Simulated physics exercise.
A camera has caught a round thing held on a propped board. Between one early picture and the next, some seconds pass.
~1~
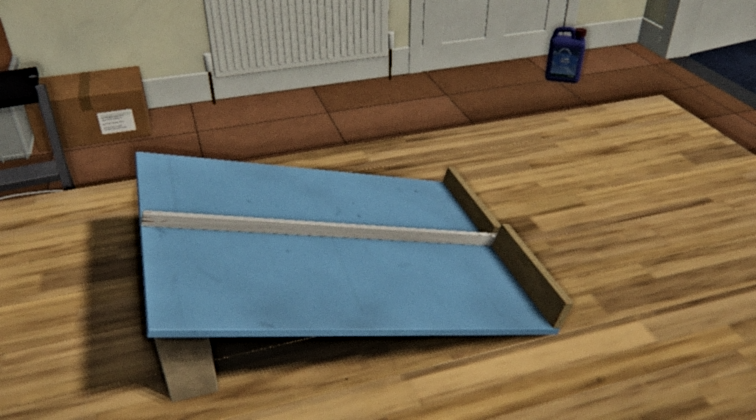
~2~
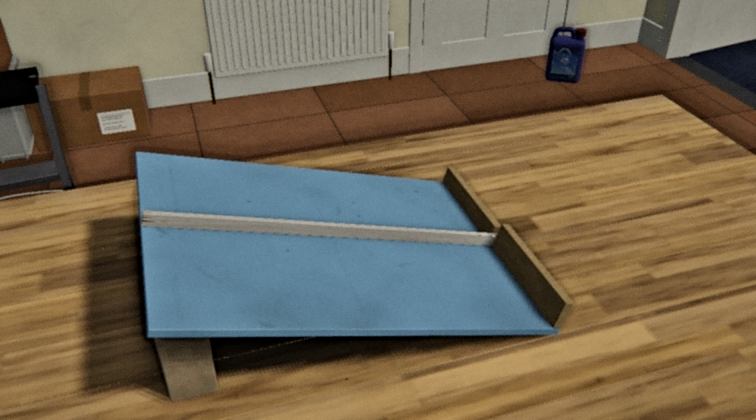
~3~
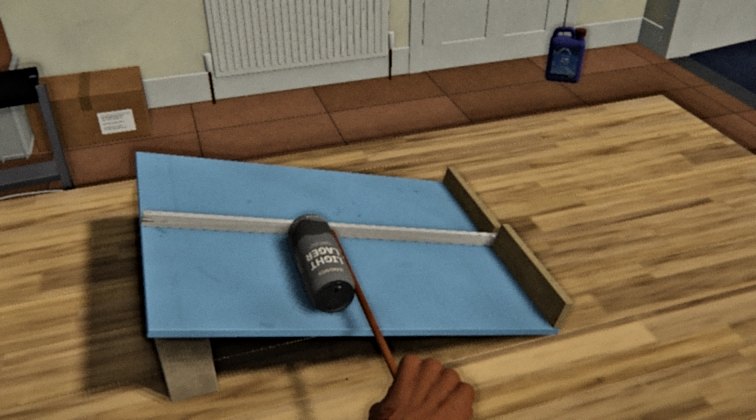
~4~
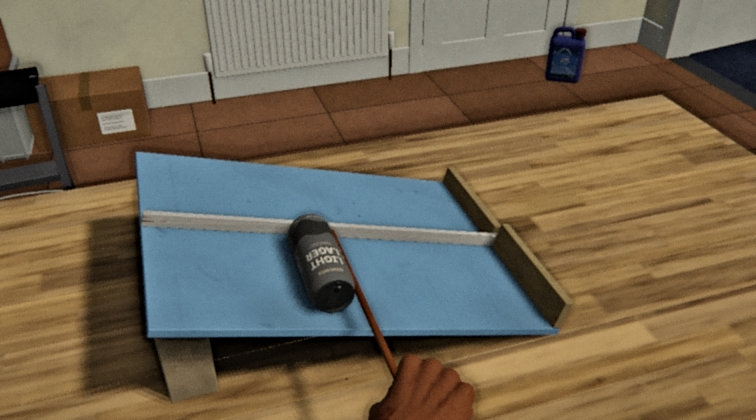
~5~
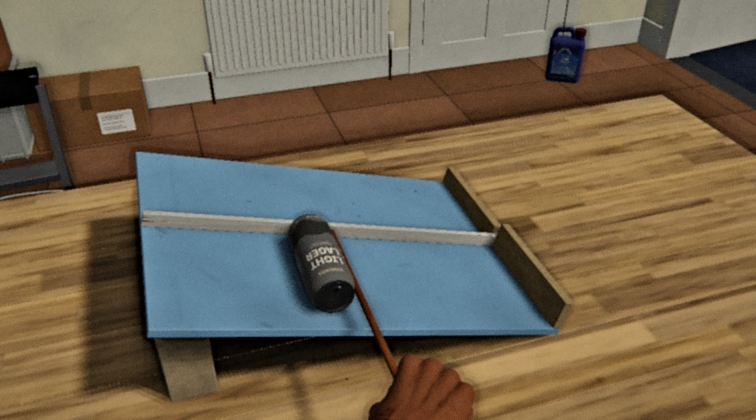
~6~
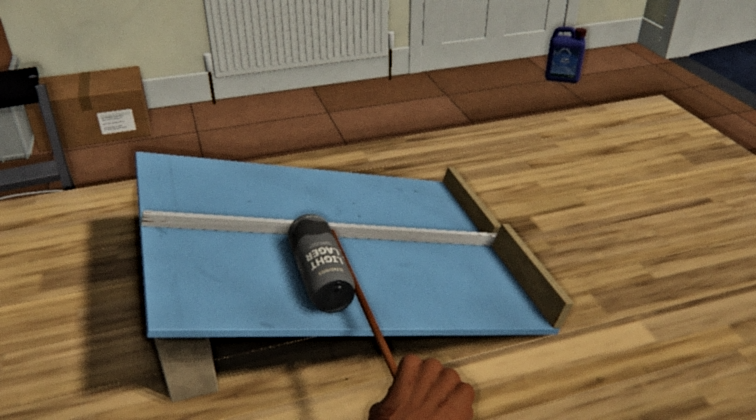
A grey can labelled as light lager appears partway through on a sloping blue board, held back by a thin brown stick in a hand at the lower right. The board, with a pale central strip and wooden end pieces, sits on a wooden surface, seen from slightly above, with a radiator, cardboard box and blue container behind. Once in view, can, stick and hand stay still, as does the camera.
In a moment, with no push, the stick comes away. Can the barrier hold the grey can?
As it happens, the grey can is kept back.
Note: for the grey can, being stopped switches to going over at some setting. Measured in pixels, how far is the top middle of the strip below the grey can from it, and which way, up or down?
16 pixels down.
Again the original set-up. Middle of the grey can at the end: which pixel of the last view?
Its middle settles around (511, 269) in the last picture.
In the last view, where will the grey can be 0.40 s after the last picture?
(404, 264).
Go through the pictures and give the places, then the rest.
The first picture shows board (342, 226).
The second picture shows board (342, 226).
The third picture shows held back by the stick; grey can (320, 260); board (342, 226).
The fourth picture shows held back by the stick; grey can (320, 260); board (342, 226).
The fifth picture shows held back by the stick; grey can (320, 260); board (342, 226).
The sixth picture shows held back by the stick; grey can (320, 260); board (342, 226).
Then, 0.40 s after the last picture, grey can rolling on the board near (404, 265).
At rest, the grey can is held by the strip, near (511, 269).
